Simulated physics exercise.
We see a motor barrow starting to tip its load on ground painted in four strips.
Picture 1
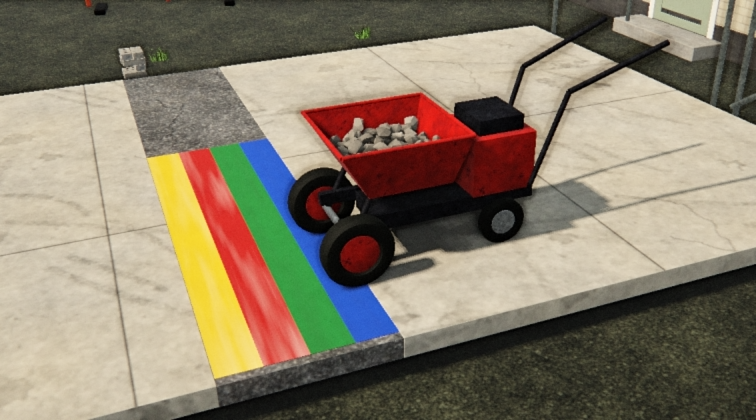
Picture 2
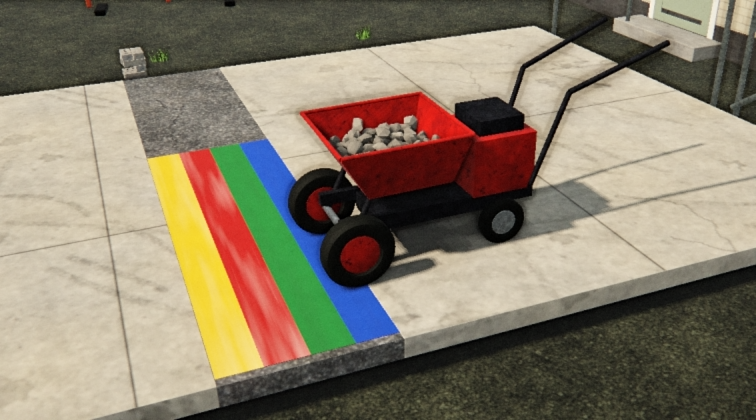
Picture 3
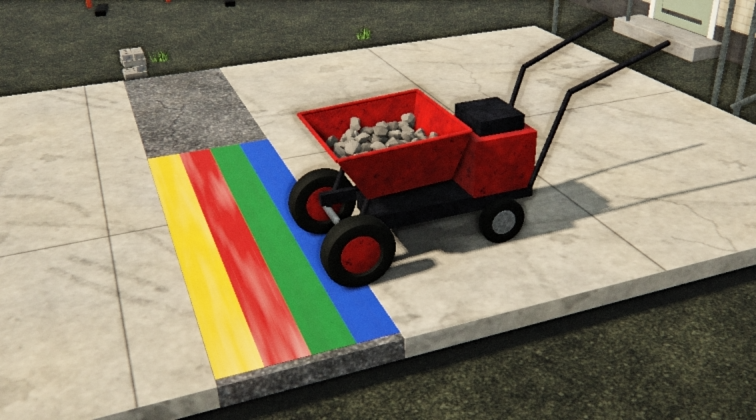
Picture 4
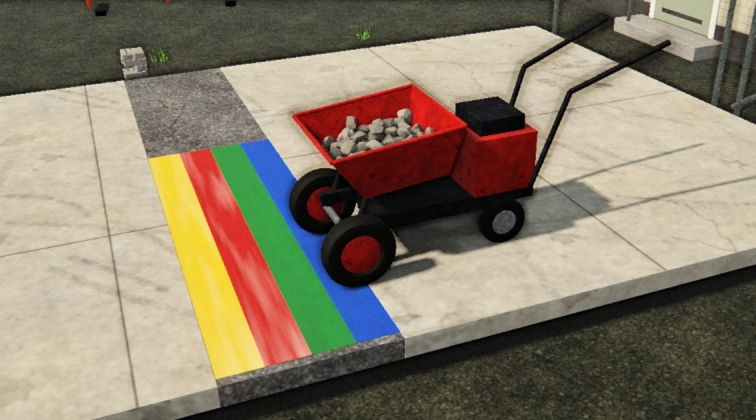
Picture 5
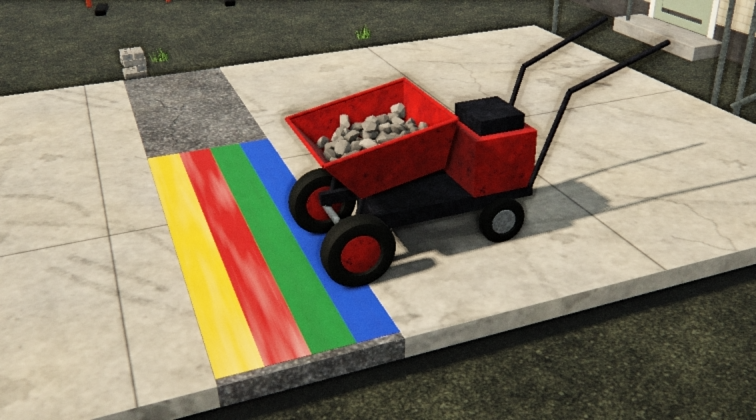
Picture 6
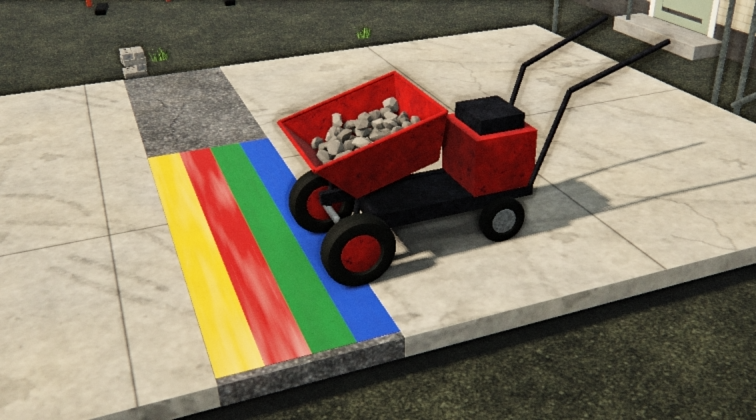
On pale paving crossed by yellow, red, green and blue strips, a red motor barrow stands with its front wheels by the blue strip and its skip level, holding broken stones. The skip begins to tilt slightly forward to the left, then leans clearly, the stones still inside and the wheels still.
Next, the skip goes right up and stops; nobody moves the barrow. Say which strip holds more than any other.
The heap favours the yellow strip.
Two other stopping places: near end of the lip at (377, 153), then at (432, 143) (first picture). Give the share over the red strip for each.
Near 40 % and 20 %.
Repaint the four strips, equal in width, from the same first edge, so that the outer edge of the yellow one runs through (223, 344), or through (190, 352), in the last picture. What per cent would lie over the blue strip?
Roughly 0 per cent, and 0 per cent.
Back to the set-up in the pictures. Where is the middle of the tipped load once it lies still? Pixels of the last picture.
Near (204, 280).
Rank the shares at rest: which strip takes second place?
Next in line is the strip in red.
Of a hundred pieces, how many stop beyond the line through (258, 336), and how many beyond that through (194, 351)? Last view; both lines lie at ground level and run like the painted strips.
Near 90 % and 30 %.
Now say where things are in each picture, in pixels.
In the first frame, lip of the skip at (342, 159), level; top of the load at (383, 148), broken stones; blue strip at (359, 307); green strip at (317, 317); red strip at (273, 328); yellow strip at (227, 339).
In the second frame, lip of the skip at (341, 160), level; top of the load at (382, 148).
In the third frame, lip of the skip at (338, 161), tipped barely; top of the load at (380, 147).
In the fourth frame, lip of the skip at (332, 163), tipped a little; top of the load at (406, 133).
In the fifth frame, lip of the skip at (324, 167), tipped a little; top of the load at (399, 129).
In the sixth frame, lip of the skip at (315, 171), tipped clearly; top of the load at (392, 124); blue strip at (360, 307); green strip at (318, 317); red strip at (274, 327); yellow strip at (229, 338).
Soon, skip tipped steeply; all in the skip.
A while on, skip tipped right over; nearly all in the skip; a stray few over the red strip; a small part over the yellow strip.
Towards the end, skip tipped right over; a stray few in the skip; about a quarter over the red strip; about half over the yellow strip; about a third off the paint.
Finally, skip tipped right over; none over the blue strip; none over the green strip; about a quarter over the red strip; about half over the yellow strip; about a third off the paint.
